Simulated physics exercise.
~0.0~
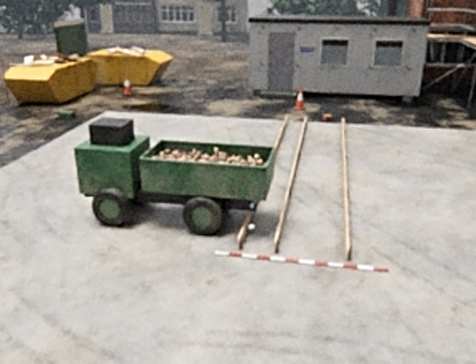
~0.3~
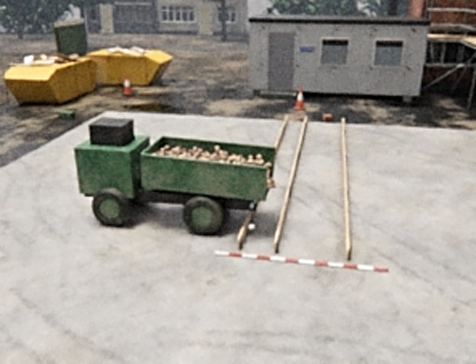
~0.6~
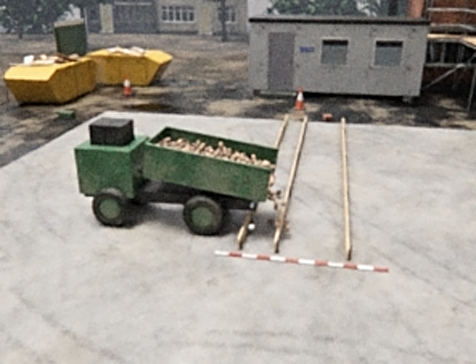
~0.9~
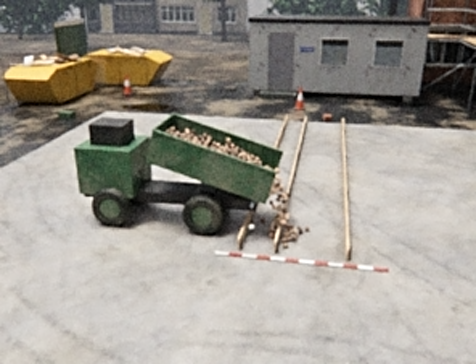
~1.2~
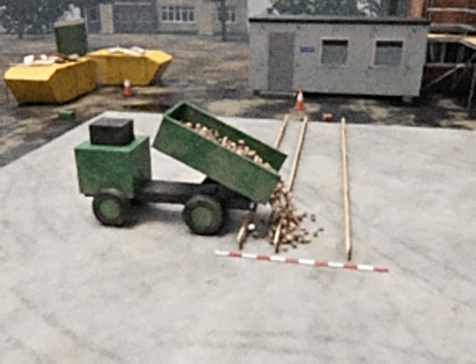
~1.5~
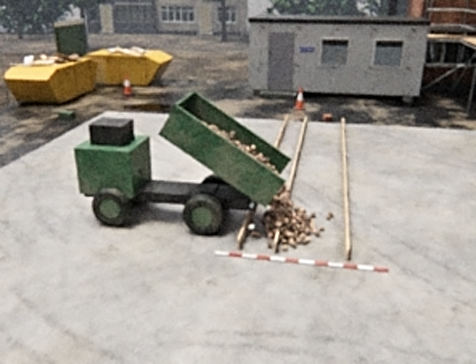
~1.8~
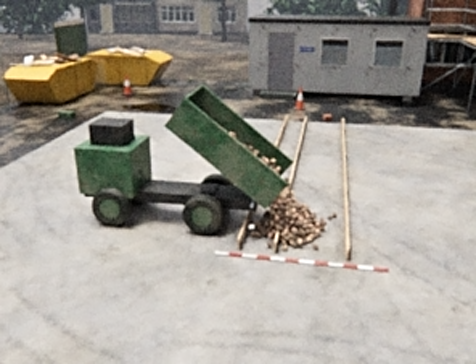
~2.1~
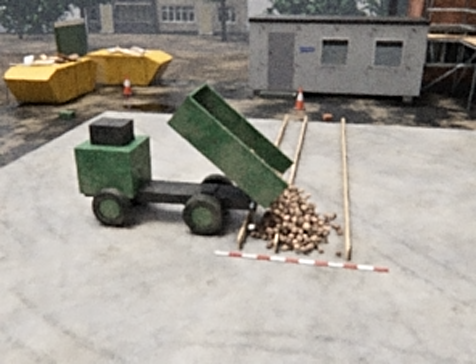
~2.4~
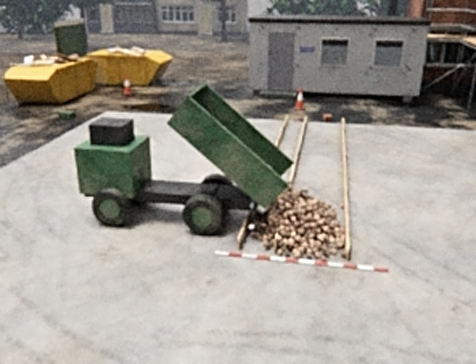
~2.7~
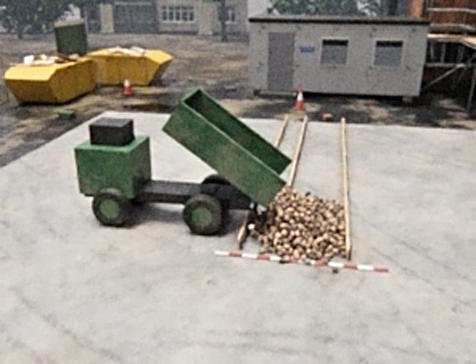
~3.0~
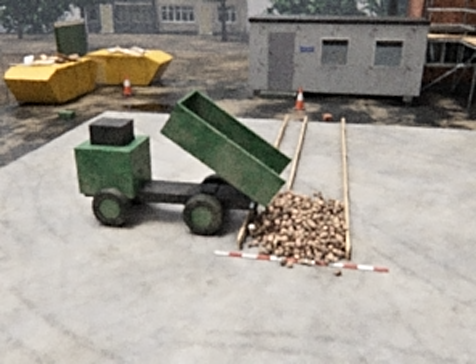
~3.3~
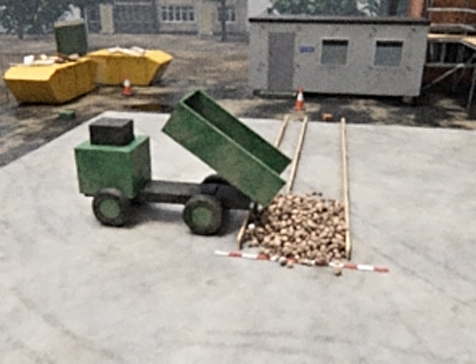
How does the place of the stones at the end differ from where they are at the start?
At the start the stones are in the truck's level green body, and at the end they lie in a heap on the ground behind it, lower and further right, mostly between the middle and right planks.
At the start, a green tipper truck stands on pale concrete, its body level and full of brownish stones, with planks lying behind it and a red and white striped rod in front of them. The front of the body rises, and a few stones begin to drop off the rear edge. As it tilts more steeply, the load slides out and a heap grows on the ground between the planks. The body empties, then dips back slightly from its steepest tilt. It ends still raised and empty, with the stones spread in a broad heap, mostly between the middle and right planks.
